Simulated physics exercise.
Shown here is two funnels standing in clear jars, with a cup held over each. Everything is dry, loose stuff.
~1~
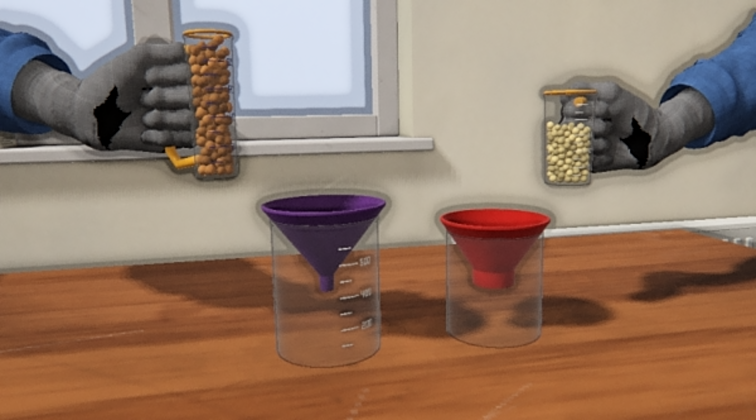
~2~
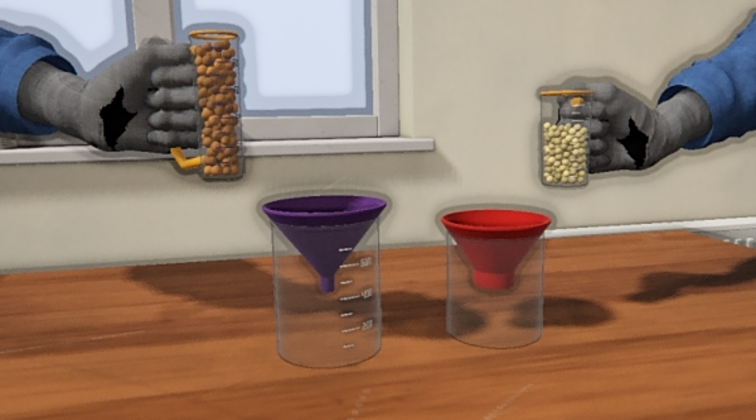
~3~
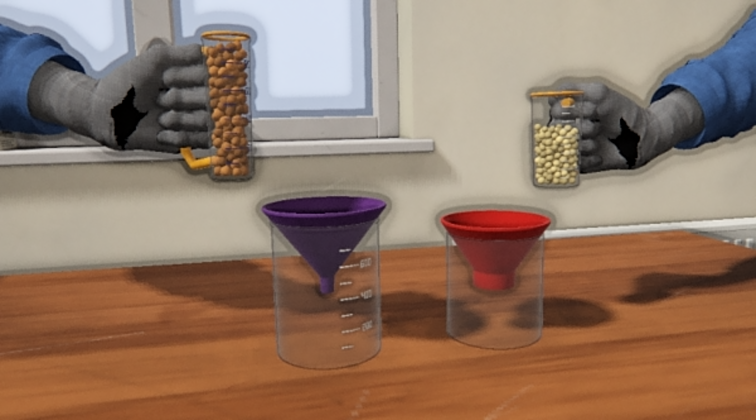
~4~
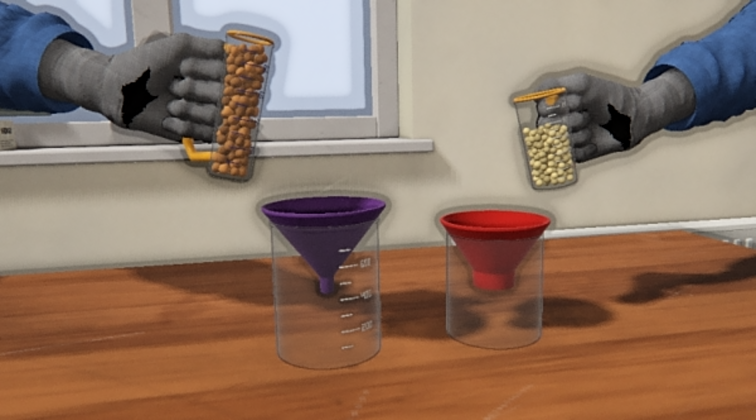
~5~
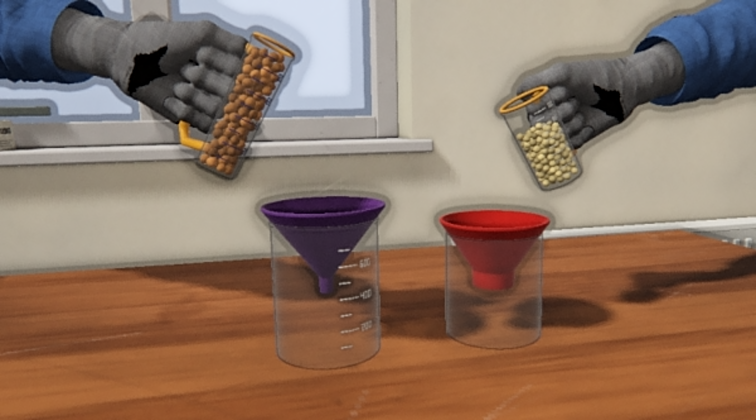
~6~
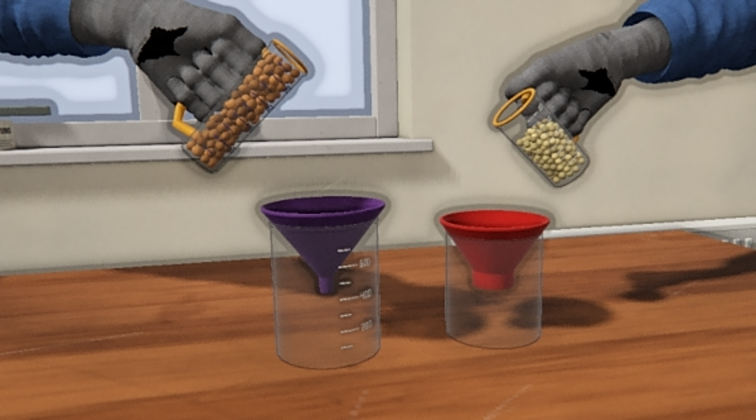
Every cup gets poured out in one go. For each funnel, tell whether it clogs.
In the end left funnel: This one will plug up, right funnel: This one will keep flowing.
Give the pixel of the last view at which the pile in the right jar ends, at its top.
Top, last frame: Approx. (519, 314).
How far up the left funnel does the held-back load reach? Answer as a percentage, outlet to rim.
Pretty much 85 in a hundred, give or take.
Then, 0.26 s on from there, left, the whole lot still in the cup; right, the whole lot still in the cup.
Then, 0.55 s on from there, left, the whole lot still in the cup; right, all but a few still in the cup, only a few in or over the funnel.
Then, 0.88 s on from there, left, near two thirds still in the cup, near a third in or over the funnel; right, near a third still in the cup, near a third in or over the funnel, near a quarter down in the jar.
In the end, left, the whole lot stuck in the funnel, none at all down in the jar; right, the whole lot down in the jar.
